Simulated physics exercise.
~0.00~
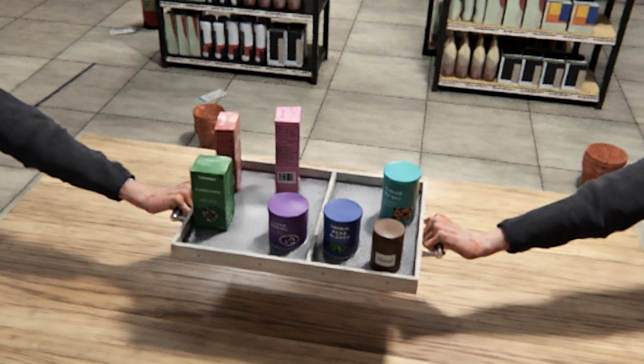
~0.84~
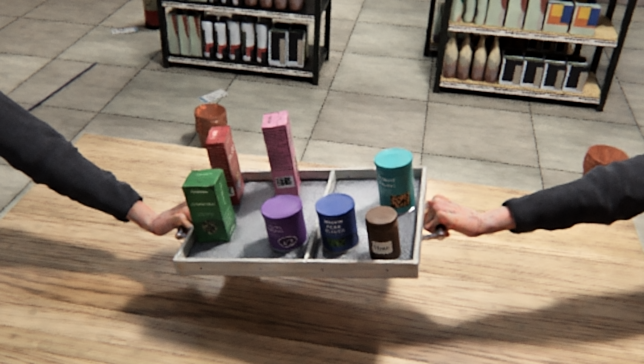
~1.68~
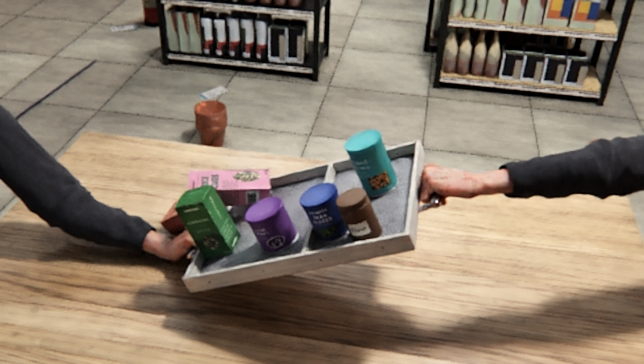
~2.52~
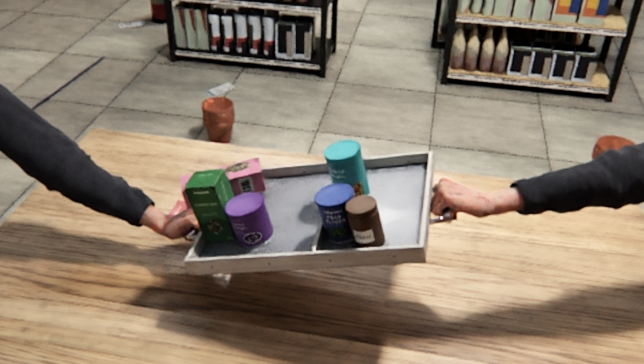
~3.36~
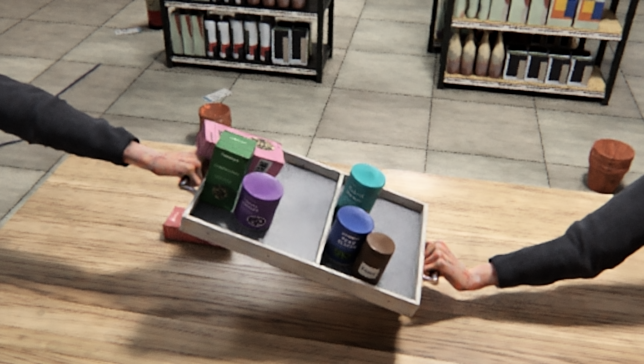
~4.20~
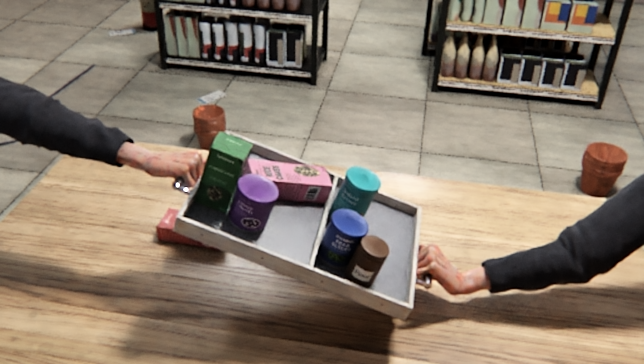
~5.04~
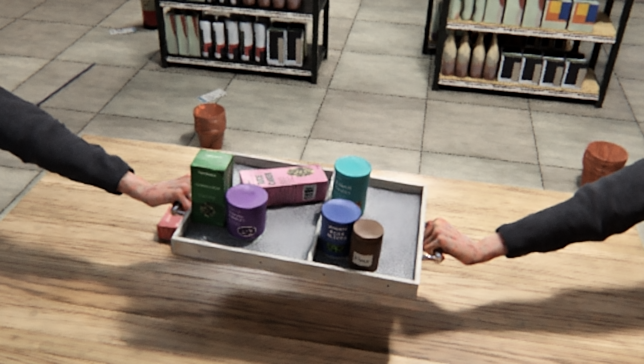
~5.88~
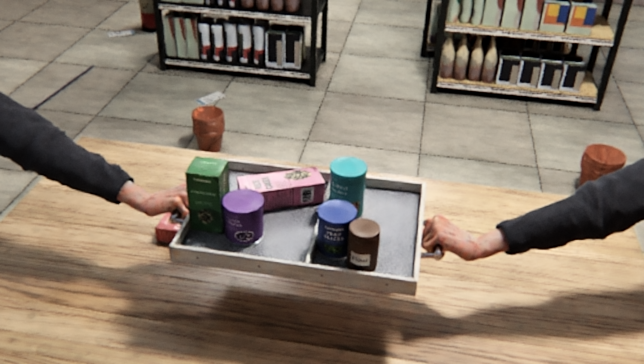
Two dark-sleeved arms hold a divided pale tray above a wooden counter, seen from above in a shop with stocked shelves behind. Green, red and pink cartons and a purple tin stand on the left side, with turquoise, blue and brown containers on the right. The left edge dips, the red and pink cartons topple, and the purple and turquoise containers slide left. The tray then swings down to the right, leaving the red packet on the counter. Finally it levels, with the pink carton lying inside and the green one still standing.
